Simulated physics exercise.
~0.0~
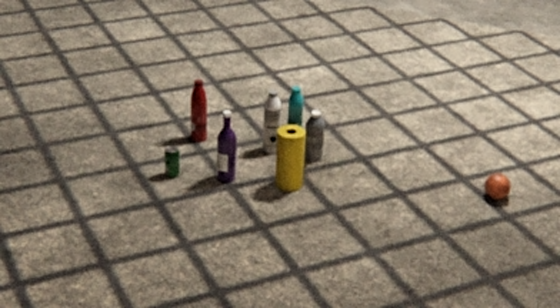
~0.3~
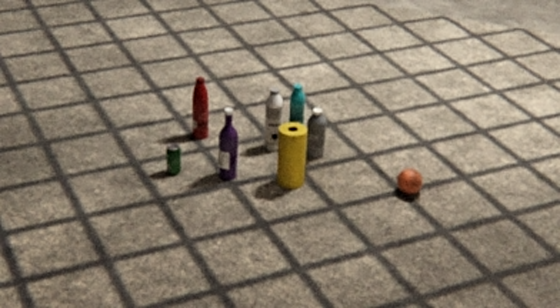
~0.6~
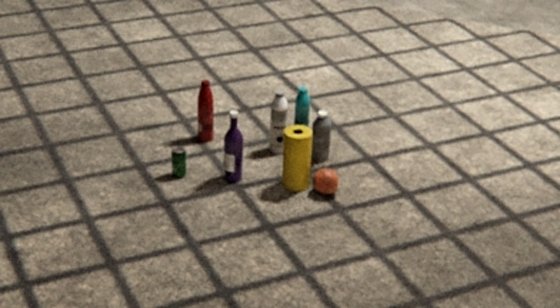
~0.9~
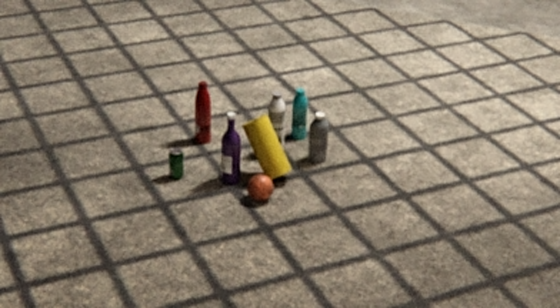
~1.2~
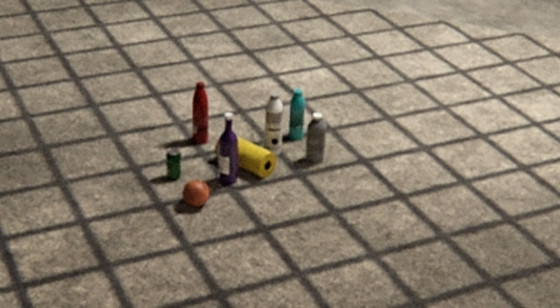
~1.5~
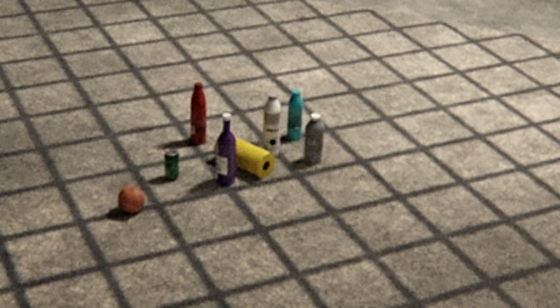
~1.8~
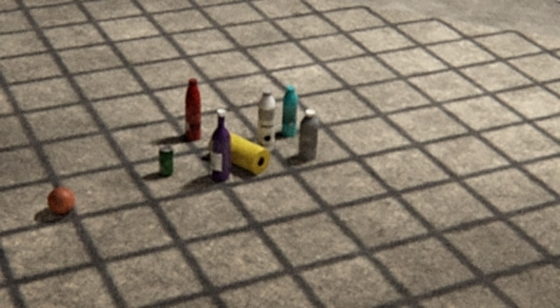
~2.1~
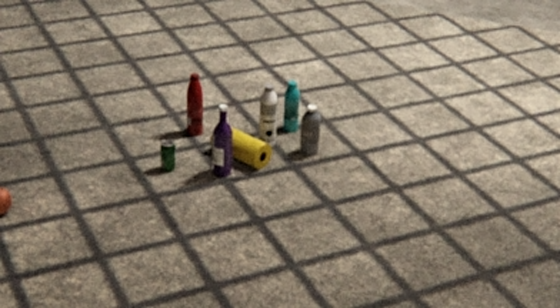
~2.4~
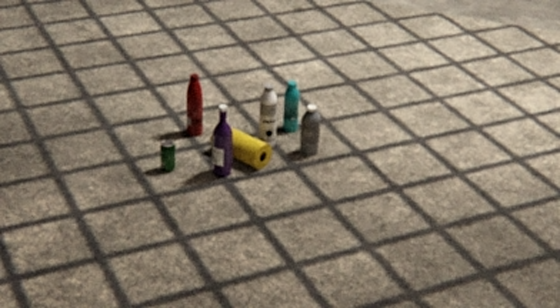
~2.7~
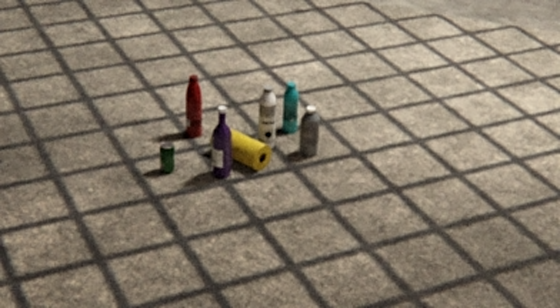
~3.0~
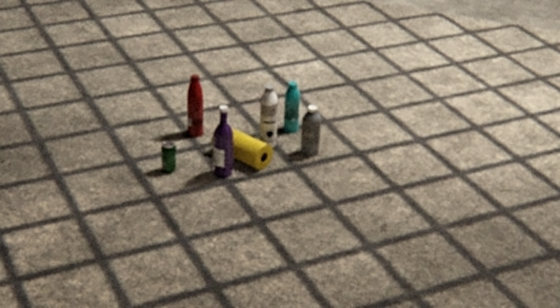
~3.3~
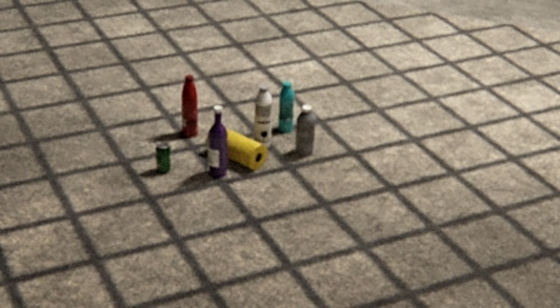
An orange ball rolls in from the right across a paved floor crossed by a grid of dark lines, seen from above at an angle by a slightly swaying camera. Ahead of it stand a red bottle at the back left, white and turquoise bottles behind, a grey bottle on the right, a small green can on the left, and a purple bottle and yellow roll in front. The ball reaches the yellow roll, which tips leftward and drops onto its side behind the purple bottle. The ball carries on past the can and leaves at the left edge. The yellow roll stays lying down while the other six items remain standing.
